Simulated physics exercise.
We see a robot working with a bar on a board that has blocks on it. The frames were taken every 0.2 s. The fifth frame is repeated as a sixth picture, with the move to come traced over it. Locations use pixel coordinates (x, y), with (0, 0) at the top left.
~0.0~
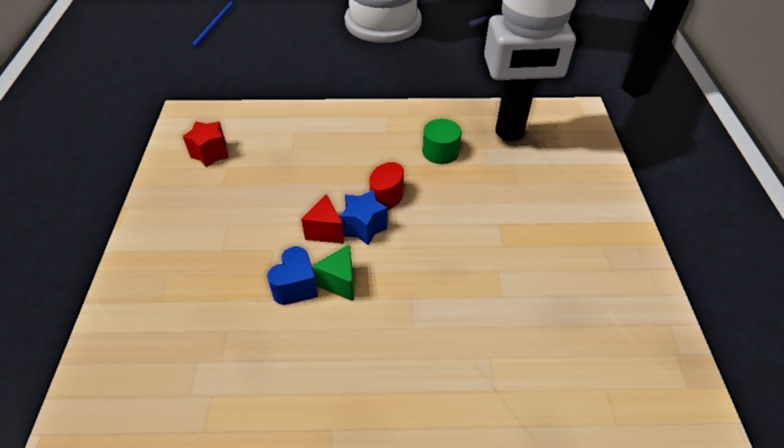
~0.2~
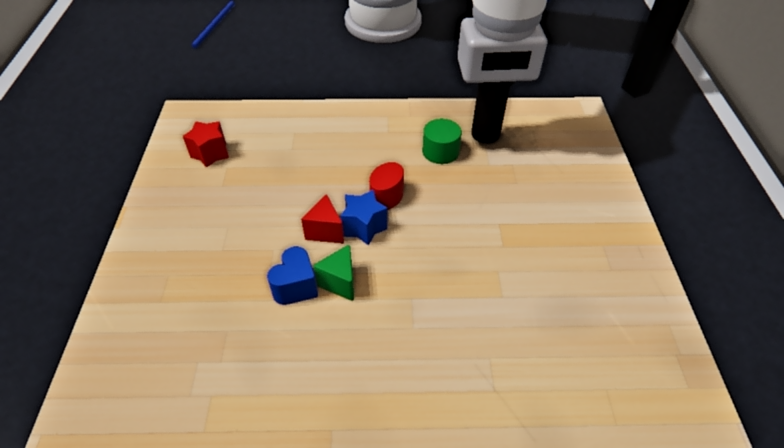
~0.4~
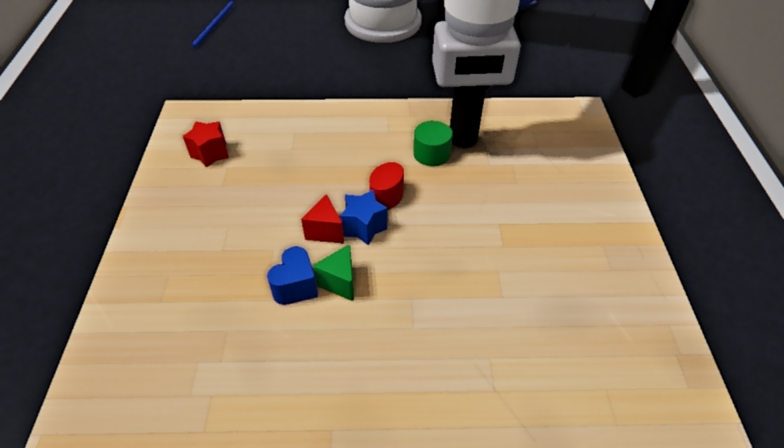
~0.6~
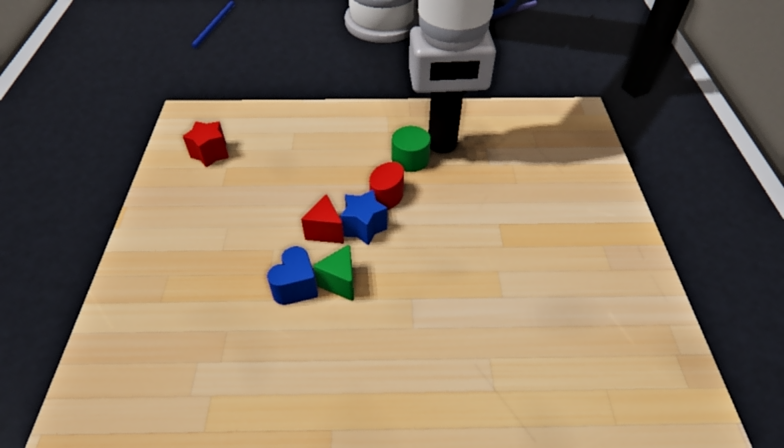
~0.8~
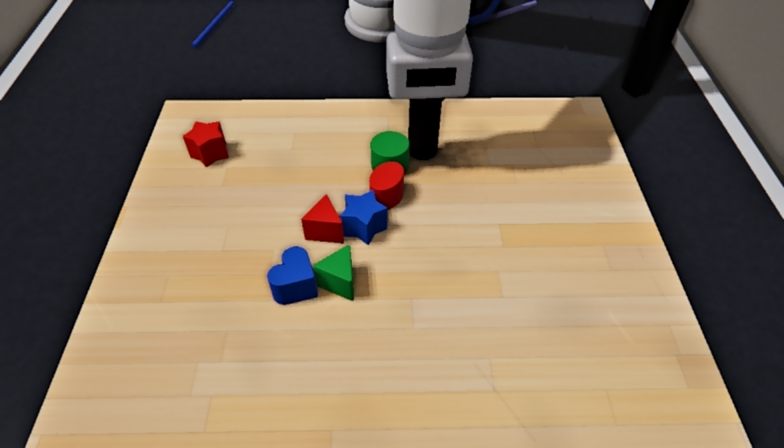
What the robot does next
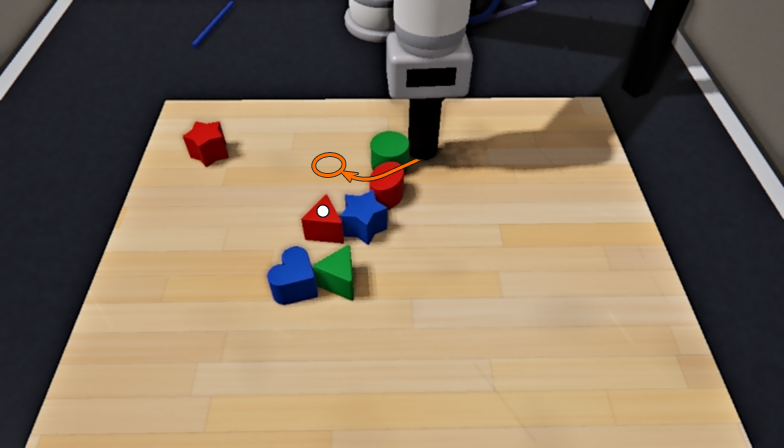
A robot arm with a black bar works at the far edge of a pale wooden board, seen from above by a still camera. A red star sits far left, a green cylinder near the bar, and a red oval, blue star, red triangle, green triangle and blue heart around the middle. The bar slides left, meets the cylinder and pushes it left beside the red oval.
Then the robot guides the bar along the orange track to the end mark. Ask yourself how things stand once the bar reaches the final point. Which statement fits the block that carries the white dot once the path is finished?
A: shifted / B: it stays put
B.
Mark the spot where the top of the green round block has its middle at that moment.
Pixel (291, 144).
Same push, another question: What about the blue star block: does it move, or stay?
By the last moment of the path, the blue star block has shifted.
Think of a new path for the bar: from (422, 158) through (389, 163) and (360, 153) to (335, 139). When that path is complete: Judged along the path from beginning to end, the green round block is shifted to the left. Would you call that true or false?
Verdict: True.
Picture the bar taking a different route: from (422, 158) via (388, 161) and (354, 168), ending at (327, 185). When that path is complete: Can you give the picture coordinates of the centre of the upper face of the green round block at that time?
For the centre of its top, I'd go with (289, 174).
Path on the board, from (422, 158) by way of (392, 171) and (358, 179) to (329, 165); the dot is on the red triangular piece.
What follows on the original path. One third of the way, bar (392, 164); green round block (356, 151).
Two thirds of the way, bar (357, 171); blue star block (362, 213), turned 15° clockwise; red oval (381, 182), turned 35° anticlockwise; green round block (321, 151).
At the end, bar (328, 157); red triangular piece in place; blue star block (362, 213), turned 15° clockwise; red oval (381, 182), turned 35° anticlockwise; green round block (291, 144).
